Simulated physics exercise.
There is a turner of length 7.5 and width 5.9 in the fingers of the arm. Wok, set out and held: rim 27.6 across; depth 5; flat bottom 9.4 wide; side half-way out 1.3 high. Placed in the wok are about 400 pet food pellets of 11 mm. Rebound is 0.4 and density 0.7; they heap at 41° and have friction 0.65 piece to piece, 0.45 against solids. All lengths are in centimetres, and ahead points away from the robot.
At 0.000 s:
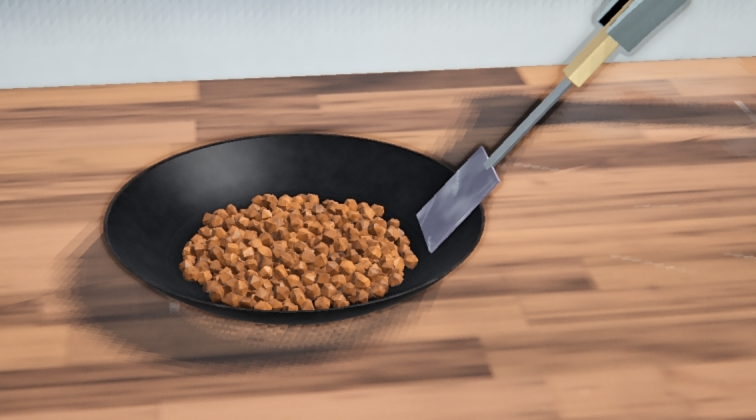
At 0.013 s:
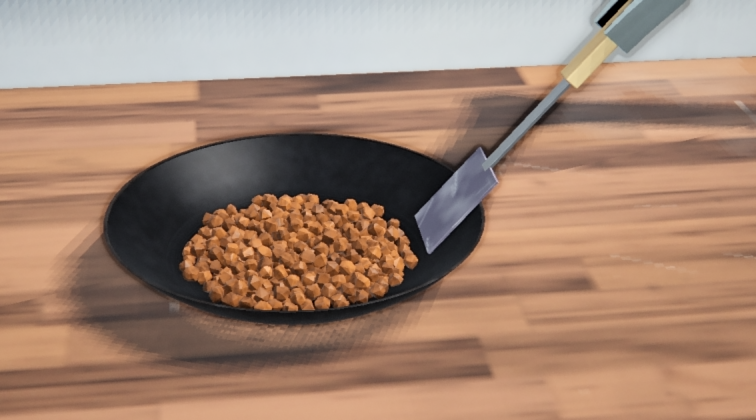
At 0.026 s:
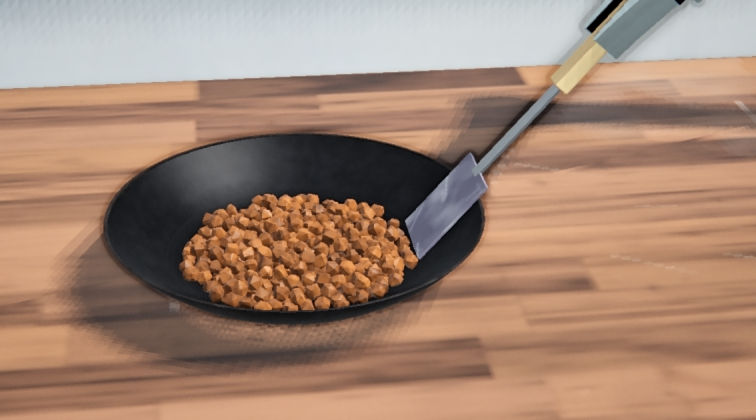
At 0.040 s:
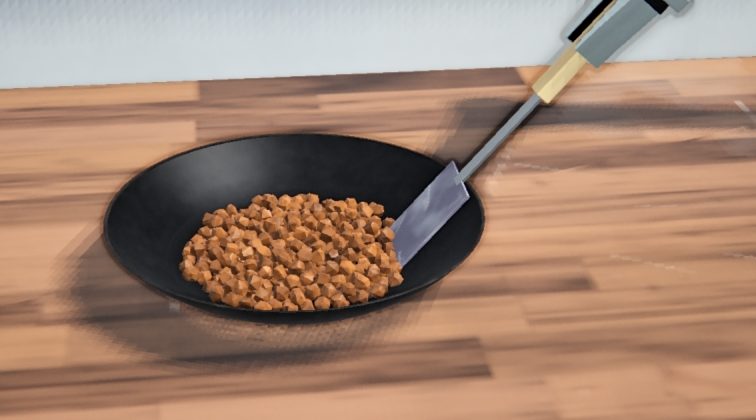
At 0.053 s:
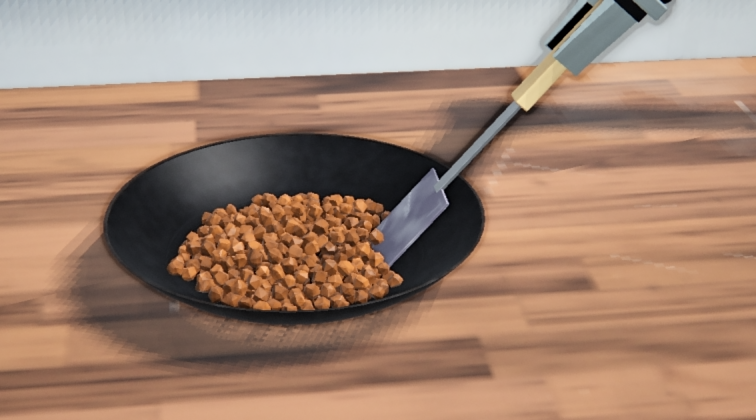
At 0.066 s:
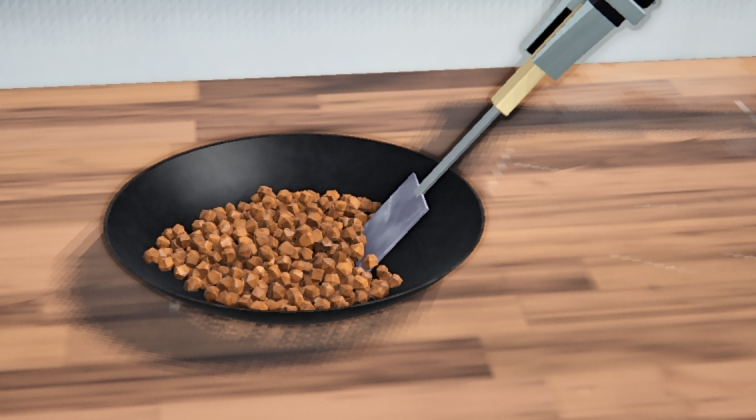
In the video, a robot arm holding a turner lowers its blade leftward into a black wok on a wooden surface, pushing into a pile of small brown pellets, which shifts and spreads toward the left side.
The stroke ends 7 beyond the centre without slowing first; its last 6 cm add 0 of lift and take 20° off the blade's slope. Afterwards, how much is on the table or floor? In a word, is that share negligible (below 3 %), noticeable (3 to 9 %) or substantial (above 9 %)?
In a word, substantial.
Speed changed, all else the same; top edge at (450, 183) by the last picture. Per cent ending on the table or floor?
That share would be some 10 percent.
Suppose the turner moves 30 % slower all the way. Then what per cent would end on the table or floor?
It would be roughly 15 percent.
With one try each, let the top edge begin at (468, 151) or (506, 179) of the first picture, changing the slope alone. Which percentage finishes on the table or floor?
About 20 and 10 per cent.
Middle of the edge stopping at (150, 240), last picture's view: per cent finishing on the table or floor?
The share ending on the table or floor is about 40 per cent.
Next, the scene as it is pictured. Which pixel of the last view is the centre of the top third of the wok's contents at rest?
I'd put it close to (162, 236).
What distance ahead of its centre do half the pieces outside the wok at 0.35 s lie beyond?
It's close to 20 cm ahead of the centre.
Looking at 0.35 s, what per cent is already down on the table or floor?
That would be near 15 per cent, give or take.
By 0.10 s, sloping 49°, highest piece 7 above the table; 398 in the wok.
By 0.13 s, sloping 43°, highest piece 8 above the table; 394 in the wok, 4 on the blade or in flight.
By 0.35 s, sloping 29°, highest piece 6 above the table; 329 in the wok, 66 on the table or floor, 3 on the blade or in flight.
By 1.40 s, sloping 29°, highest piece 6 above the table; 329 in the wok, 69 on the table or floor.
Final count, 329 in the wok, 69 on the table or floor. That is 17 % on the table or floor.
